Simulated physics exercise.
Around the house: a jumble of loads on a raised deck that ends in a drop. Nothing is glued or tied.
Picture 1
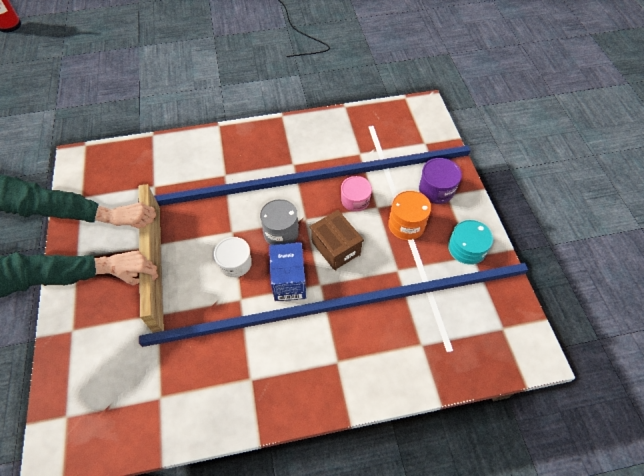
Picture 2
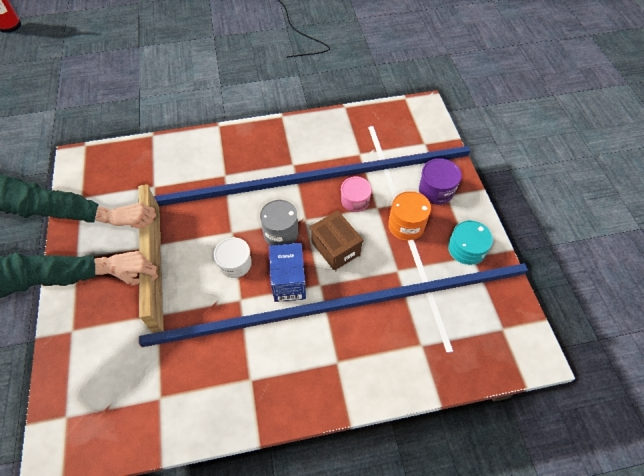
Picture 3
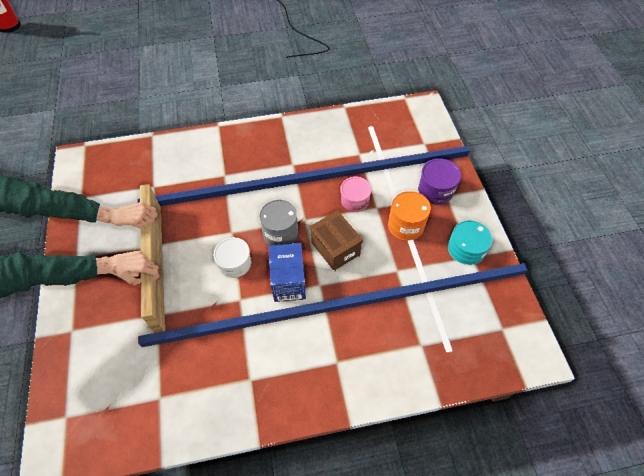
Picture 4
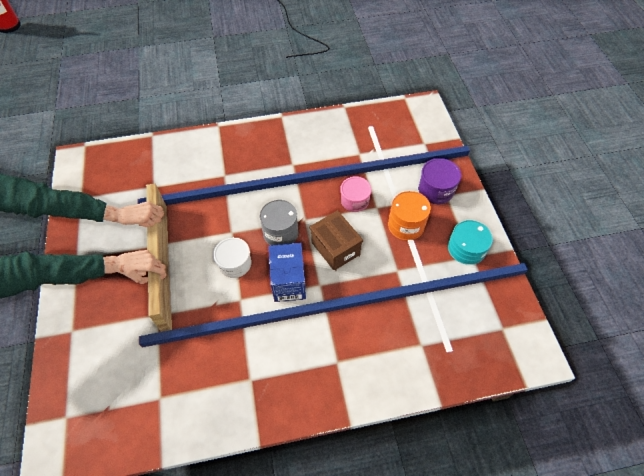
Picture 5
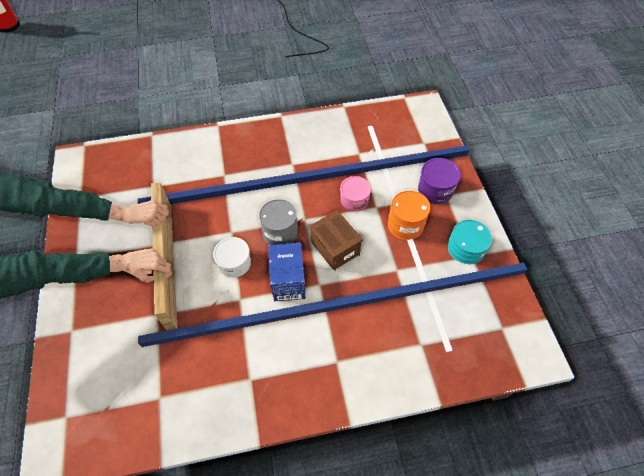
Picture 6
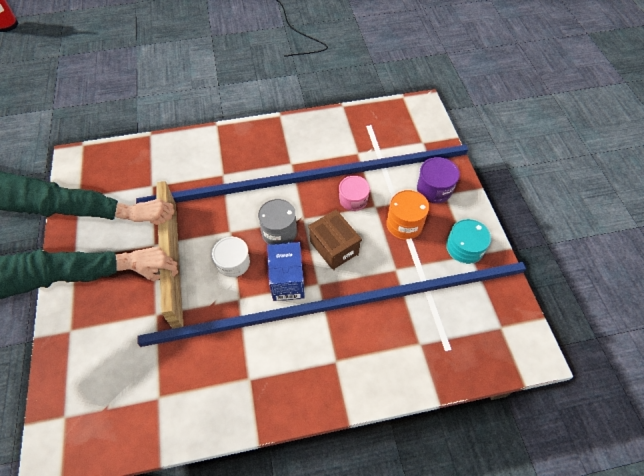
On a checkered board over carpet, two hands slide a wooden plank slightly right between blue rails, the canisters and boxes staying still.
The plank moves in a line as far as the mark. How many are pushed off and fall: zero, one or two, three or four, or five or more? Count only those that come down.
The number that fall off is zero.
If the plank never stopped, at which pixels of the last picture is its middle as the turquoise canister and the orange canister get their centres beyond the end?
At (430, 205) for the turquoise canister; at (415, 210) for the orange canister.
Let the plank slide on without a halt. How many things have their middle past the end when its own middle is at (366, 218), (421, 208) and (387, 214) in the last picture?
Past the end: 0, 1 and 0.
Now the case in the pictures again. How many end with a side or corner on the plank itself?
In contact: 4.
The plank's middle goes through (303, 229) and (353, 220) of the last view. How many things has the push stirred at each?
At the one place 4, at the other 6.
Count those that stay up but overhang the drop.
Overhanging: 1.
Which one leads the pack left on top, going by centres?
The orange canister.
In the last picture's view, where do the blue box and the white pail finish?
The blue box stops around (445, 248); the white pail around (423, 224).
A little later, none off yet; turquoise canister at rest near (468, 241); purple pail at rest near (437, 181); orange canister at rest near (407, 215).
Next, none off yet; turquoise canister at rest near (468, 241); purple pail at rest near (437, 181); orange canister shifted a little near (412, 214).
When it is over, the number that fall off is zero.
